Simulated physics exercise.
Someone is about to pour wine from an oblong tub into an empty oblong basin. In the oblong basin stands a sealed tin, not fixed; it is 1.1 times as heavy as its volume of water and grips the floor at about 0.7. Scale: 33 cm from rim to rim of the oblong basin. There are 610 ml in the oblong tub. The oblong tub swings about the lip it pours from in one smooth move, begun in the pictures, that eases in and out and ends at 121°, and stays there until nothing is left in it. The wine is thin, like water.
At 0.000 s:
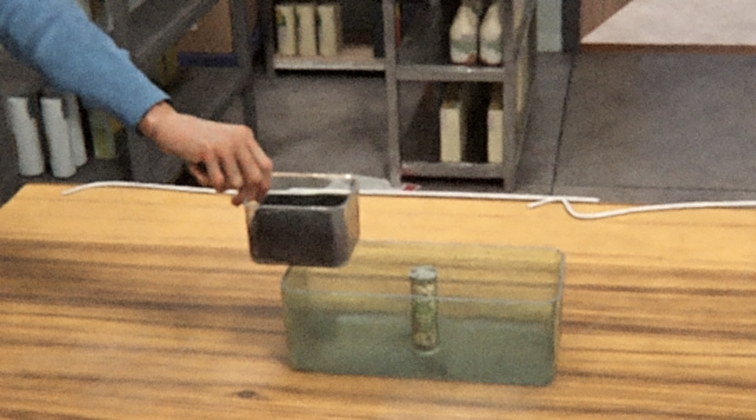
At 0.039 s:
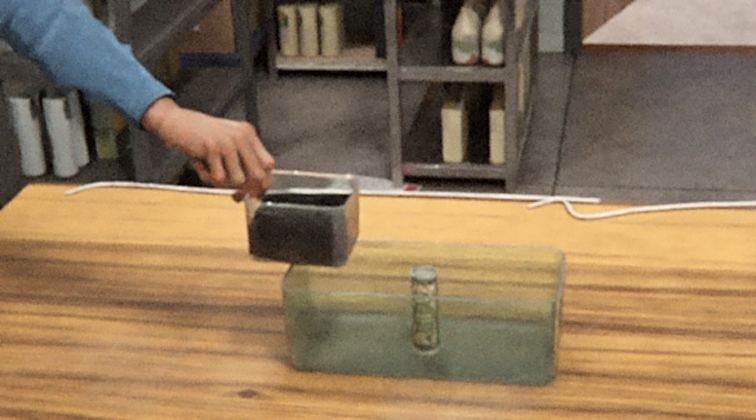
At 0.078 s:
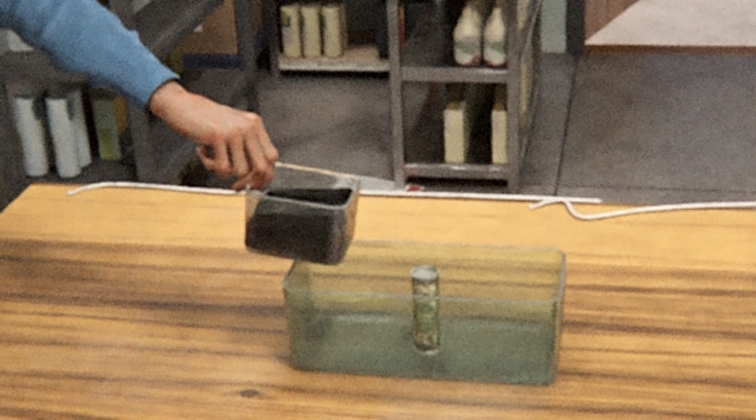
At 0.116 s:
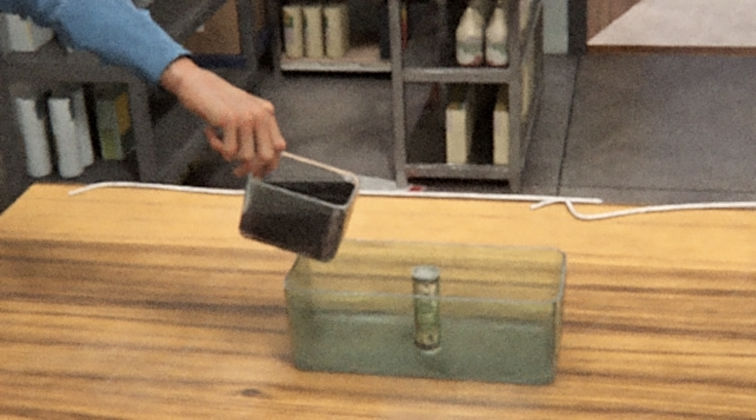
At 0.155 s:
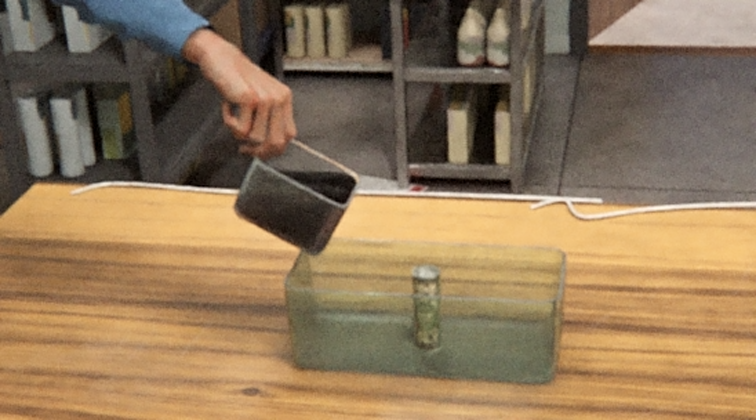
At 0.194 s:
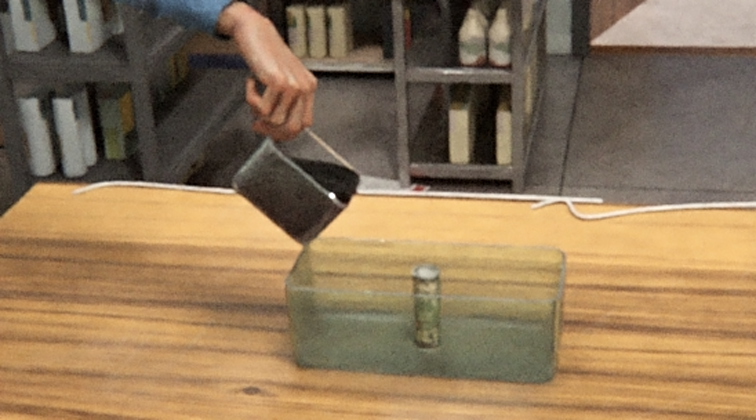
A hand held a small clear tub of dark liquid above a wooden table and smoothly tilted it to the right, steeply by the end, over a glass basin with a tin standing in it.
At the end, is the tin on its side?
It keeps standing.
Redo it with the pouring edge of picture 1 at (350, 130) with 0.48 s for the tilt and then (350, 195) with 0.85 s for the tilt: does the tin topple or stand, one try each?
First it stays up; then it remains upright.
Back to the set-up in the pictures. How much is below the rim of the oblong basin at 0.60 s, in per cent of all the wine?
Some 86 per cent.
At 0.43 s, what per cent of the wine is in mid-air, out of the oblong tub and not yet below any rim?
About 48 per cent.
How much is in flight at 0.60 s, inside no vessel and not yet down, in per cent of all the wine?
Some 12 per cent.
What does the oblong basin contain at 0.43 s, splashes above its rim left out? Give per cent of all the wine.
Some 10 per cent.
Then, 0.43 s in, the tilt is 118° and 43 per cent is still to pour; the tin stands where it began.
Then, 0.60 s in, the tilt is 121° and 2 per cent is still to pour; the tin stands where it began.
Then, 0.78 s in, the tilt is 121° and 0 per cent is still to pour; the tin stands where it began.
Then, 0.98 s in, the tilt is 121° and 0 per cent is still to pour; the tin stands where it began.
Finally, the tin stands where it began.
